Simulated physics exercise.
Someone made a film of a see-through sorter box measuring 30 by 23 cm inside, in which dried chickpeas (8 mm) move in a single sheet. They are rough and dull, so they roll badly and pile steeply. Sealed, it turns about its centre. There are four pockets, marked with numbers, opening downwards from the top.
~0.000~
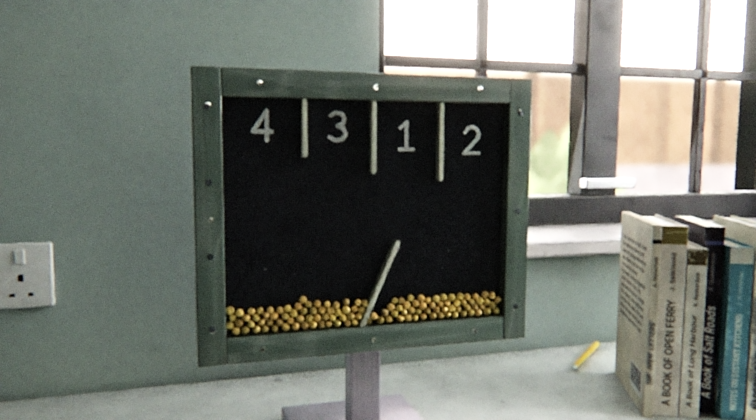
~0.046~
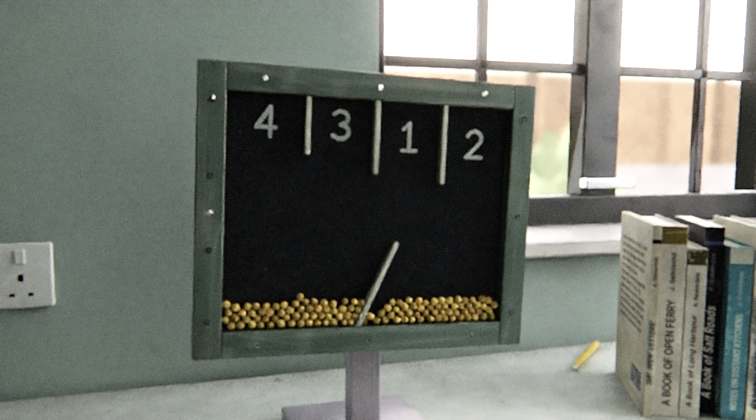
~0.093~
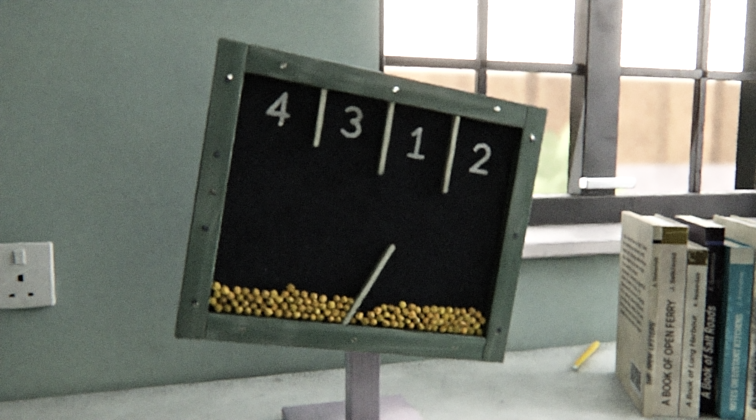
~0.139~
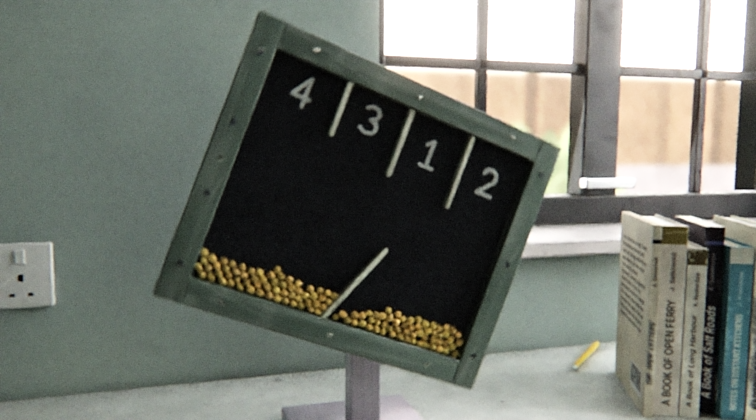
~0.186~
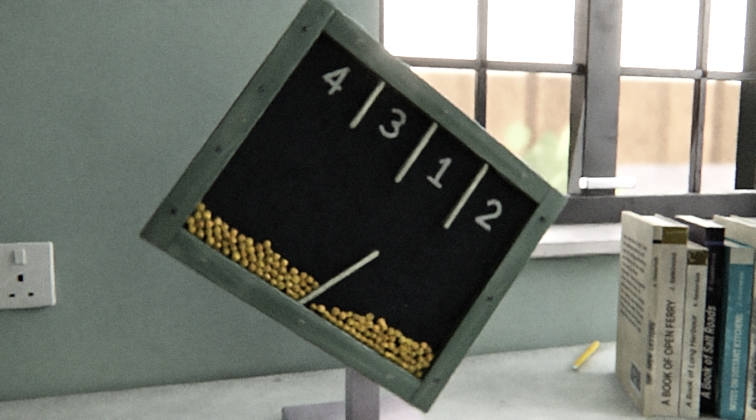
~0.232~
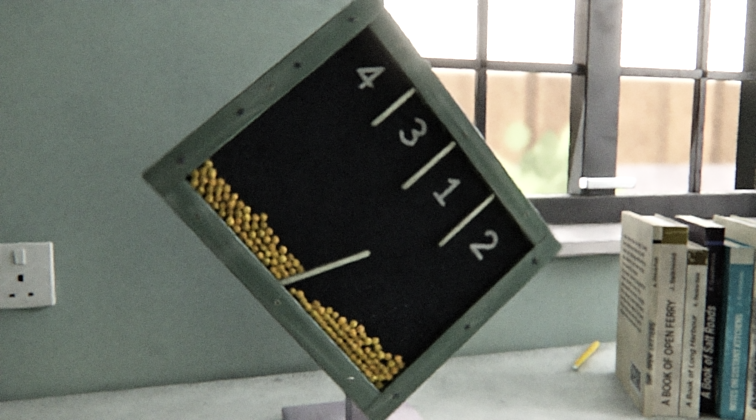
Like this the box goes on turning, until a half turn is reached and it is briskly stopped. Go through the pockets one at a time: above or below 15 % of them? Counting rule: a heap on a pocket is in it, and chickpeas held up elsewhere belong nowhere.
Pocket 1 above, pocket 2 above, pocket 3 above, pocket 4 below.
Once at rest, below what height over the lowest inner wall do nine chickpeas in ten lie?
About 4 cm.
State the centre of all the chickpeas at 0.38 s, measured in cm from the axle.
Roughly 10 cm to the left of the axle and 1 cm beneath it.
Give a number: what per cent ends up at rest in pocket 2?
40 %.
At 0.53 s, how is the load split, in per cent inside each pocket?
Pocket 1: 0; pocket 2: 0; pocket 3: 0; pocket 4: 0.
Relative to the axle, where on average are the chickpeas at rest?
Roughly 3 cm to the left of the axle and 10 cm beneath it.
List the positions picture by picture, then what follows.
The first frame shows level, about 120 chickpeas; load centre (370, 312); top chickpea (303, 300); no. 1 (405, 136), no. 2 (472, 140), no. 3 (338, 127), no. 4 (262, 126); walls (360, 327) to (396, 242).
The second frame shows turned 2° clockwise; load centre (367, 312); top chickpea (300, 297).
The third frame shows turned 10° clockwise; load centre (357, 311); top chickpea (216, 286).
The fourth frame shows turned 21° clockwise; load centre (339, 308); top chickpea (204, 253).
The fifth frame shows turned 36° clockwise; load centre (319, 299); top chickpea (200, 208).
The sixth frame shows turned 50° clockwise; load centre (302, 285); top chickpea (208, 164); no. 1 (448, 190), no. 2 (485, 244), no. 3 (414, 132), no. 4 (369, 74); partition tips (374, 123), (404, 187), (440, 243).
By 0.38 s it has turned 95°, the chickpeas' middle is 10 cm left of and 1 cm below the axle; inside pockets, nothing yet.
By 0.53 s it has turned 142°, the chickpeas' middle is 7 cm left of and 2 cm above the axle; inside pockets, nothing yet.
All still by 1.5 s, no. 1, 20 %, no. 2, 40 %, no. 3, 35 %, no. 4, 5 %.
